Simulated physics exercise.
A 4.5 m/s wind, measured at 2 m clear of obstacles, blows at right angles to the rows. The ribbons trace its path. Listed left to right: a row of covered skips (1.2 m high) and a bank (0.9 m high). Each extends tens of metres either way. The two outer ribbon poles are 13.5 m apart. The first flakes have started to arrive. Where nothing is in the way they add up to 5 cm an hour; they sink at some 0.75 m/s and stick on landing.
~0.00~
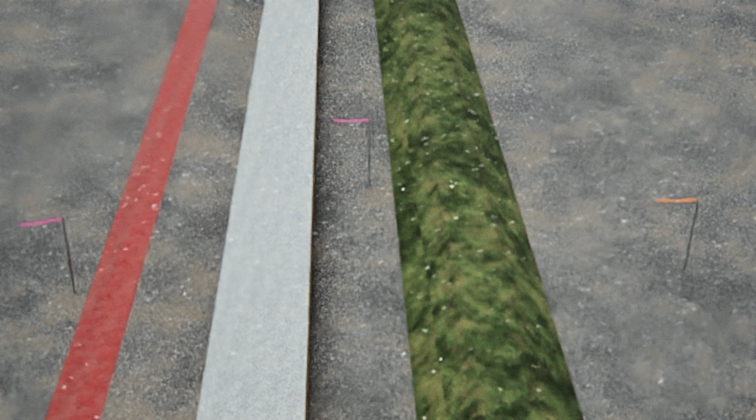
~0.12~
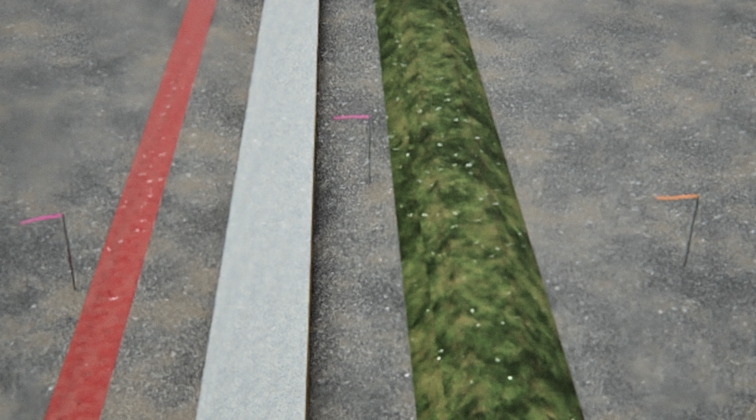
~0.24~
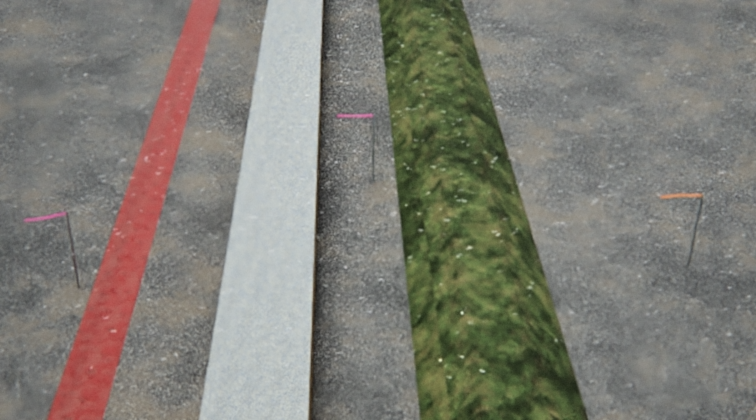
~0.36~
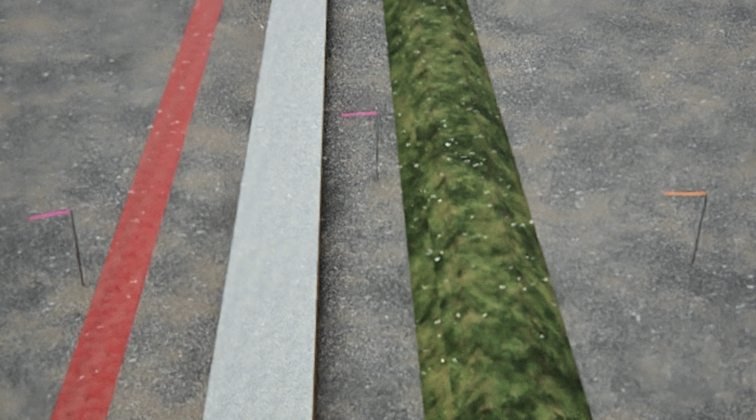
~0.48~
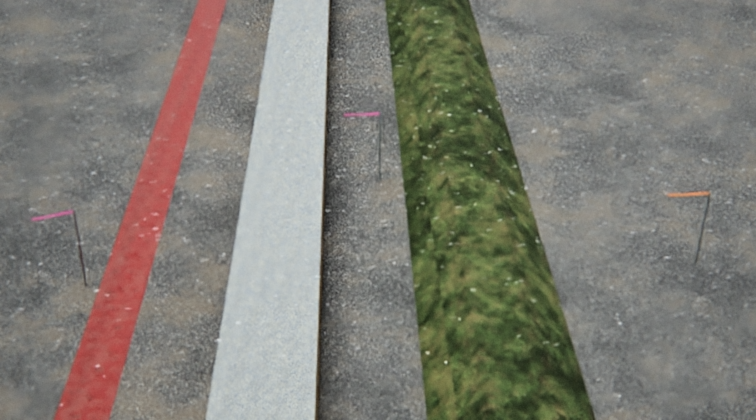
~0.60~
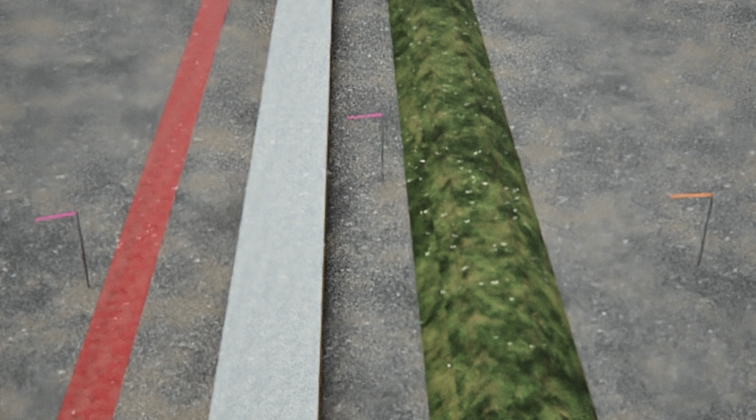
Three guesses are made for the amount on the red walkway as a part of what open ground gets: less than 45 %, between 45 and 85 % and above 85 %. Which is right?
The red walkway gets between 45 and 85 % of what open ground gets.
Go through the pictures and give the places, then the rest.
In the first picture, the left ribbon ends at (20, 225), leaning 80 degrees to the left.
In the second picture, the right ribbon ends at (657, 198), leaning 85 degrees to the left and the red one passes (118, 272).
In the third picture, the inner ribbon ends at (337, 116), leaning 90 degrees to the left, above the rows the flakes slant 85 degrees from upright, towards the left and the top of the row of covered skips crosses (277, 189).
In the fourth picture, the left ribbon ends at (29, 219), leaning 80 degrees to the left and the red one passes (144, 210).
In the fifth picture, the right ribbon ends at (668, 195), leaning 85 degrees to the left and above the rows the flakes slant 85 degrees from upright, towards the left.
In the sixth picture, the inner ribbon ends at (347, 117), leaning 85 degrees to the left and the top of the bank crosses (478, 198).
After 10 minutes open ground has 8 mm and the red walkway 6 mm.
After 30 minutes open ground has 25 mm and the red walkway 19 mm.
After 60 minutes open ground has 50 mm and the red walkway 37 mm, so the red walkway has 75 % of the open amount; the left half of it has 74 %, the right half 76 %.
